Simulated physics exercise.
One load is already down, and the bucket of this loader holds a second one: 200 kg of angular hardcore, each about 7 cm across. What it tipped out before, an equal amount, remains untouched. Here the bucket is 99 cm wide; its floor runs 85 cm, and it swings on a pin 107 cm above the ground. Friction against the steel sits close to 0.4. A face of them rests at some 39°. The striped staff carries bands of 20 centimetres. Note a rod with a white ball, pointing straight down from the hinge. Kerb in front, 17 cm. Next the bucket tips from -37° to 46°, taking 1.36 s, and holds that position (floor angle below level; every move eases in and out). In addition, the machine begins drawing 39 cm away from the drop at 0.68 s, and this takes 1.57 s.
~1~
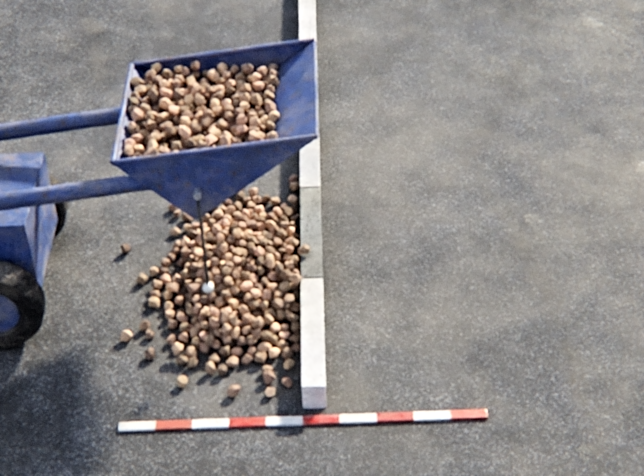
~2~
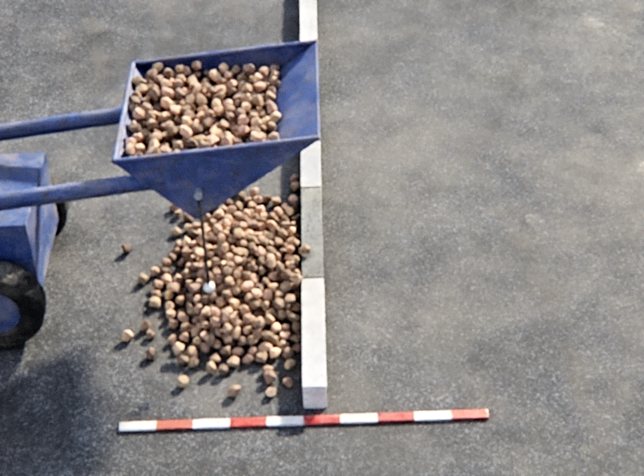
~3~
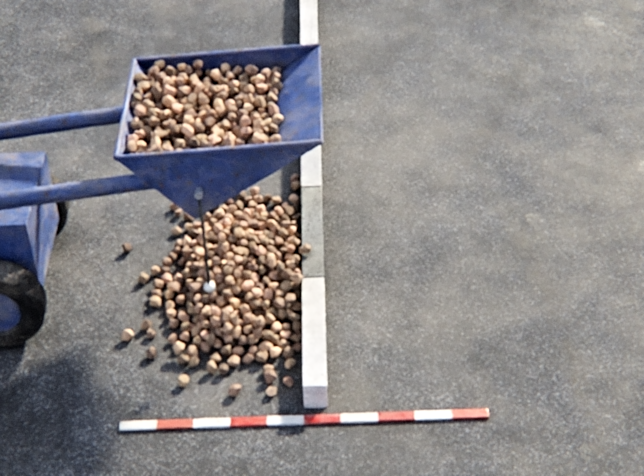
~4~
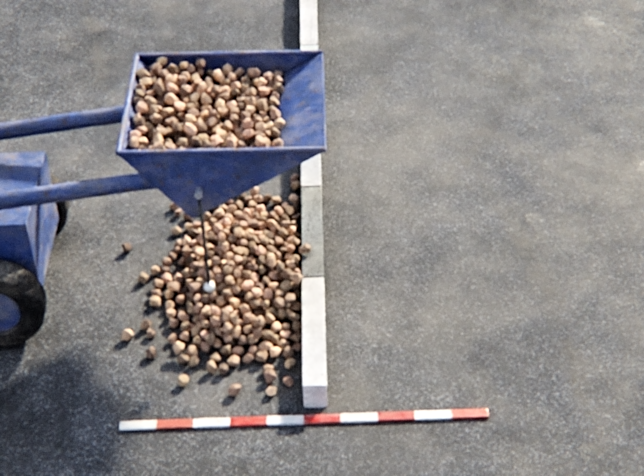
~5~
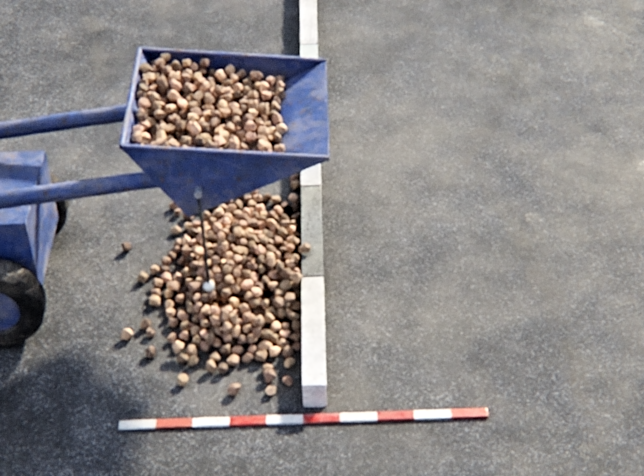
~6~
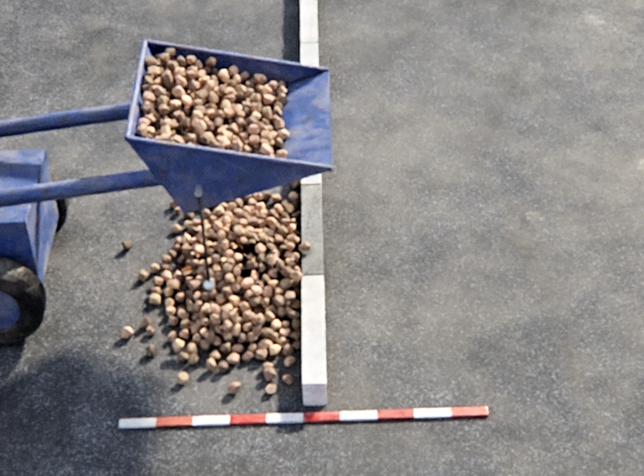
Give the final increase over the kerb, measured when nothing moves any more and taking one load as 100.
Close to 22 parts in a hundred.
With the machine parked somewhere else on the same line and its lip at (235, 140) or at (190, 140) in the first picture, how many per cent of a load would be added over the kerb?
Close to 0 per cent, followed by close to 0 per cent.
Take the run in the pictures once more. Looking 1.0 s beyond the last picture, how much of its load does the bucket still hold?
Near 30 per cent of the load is held.
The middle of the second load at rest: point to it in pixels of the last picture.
They settle centred around (284, 253).
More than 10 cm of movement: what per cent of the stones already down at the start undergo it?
0 per cent.
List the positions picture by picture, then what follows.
In the first picture, lip at (317, 137), floor tilted -37°, highest stones at (193, 89). The earlier load is highest near (237, 262), 21 cm above ground level, 100 % on this side of the kerb.
In the second picture, the bucket is at -36°, its lip at (319, 138); the top of the load is at (177, 85).
In the third picture, lip at (322, 142), floor tilted -33°, highest stones at (153, 88).
In the fourth picture, lip at (326, 149), floor tilted -29°, highest stones at (154, 85).
In the fifth picture, the bucket is at -24°, its lip at (329, 159); the top of the load is at (151, 78).
In the sixth picture, lip at (332, 169), floor tilted -18°, highest stones at (156, 72).
Then, 0.6 s after the last picture the floor is at 33°; in per cent of one load, 100 in the bucket, 100 on this side of the kerb; the foremost stones are at (298, 279).
Then, 1.0 s after the last picture the floor is at 46°; in per cent of one load, 28 in the bucket, 167 on this side of the kerb, 5 over the kerb; the foremost stones are at (355, 246).
Then, 2.3 s after the last picture the floor is at 46°; in per cent of one load, 0 in the bucket, 178 on this side of the kerb, 22 over the kerb; the foremost stones are at (458, 291).
Then, 4.7 s after the last picture the floor is at 46°; in per cent of one load, 0 in the bucket, 178 on this side of the kerb, 22 over the kerb; the foremost stones are at (458, 291). Net gain over the kerb, 22.
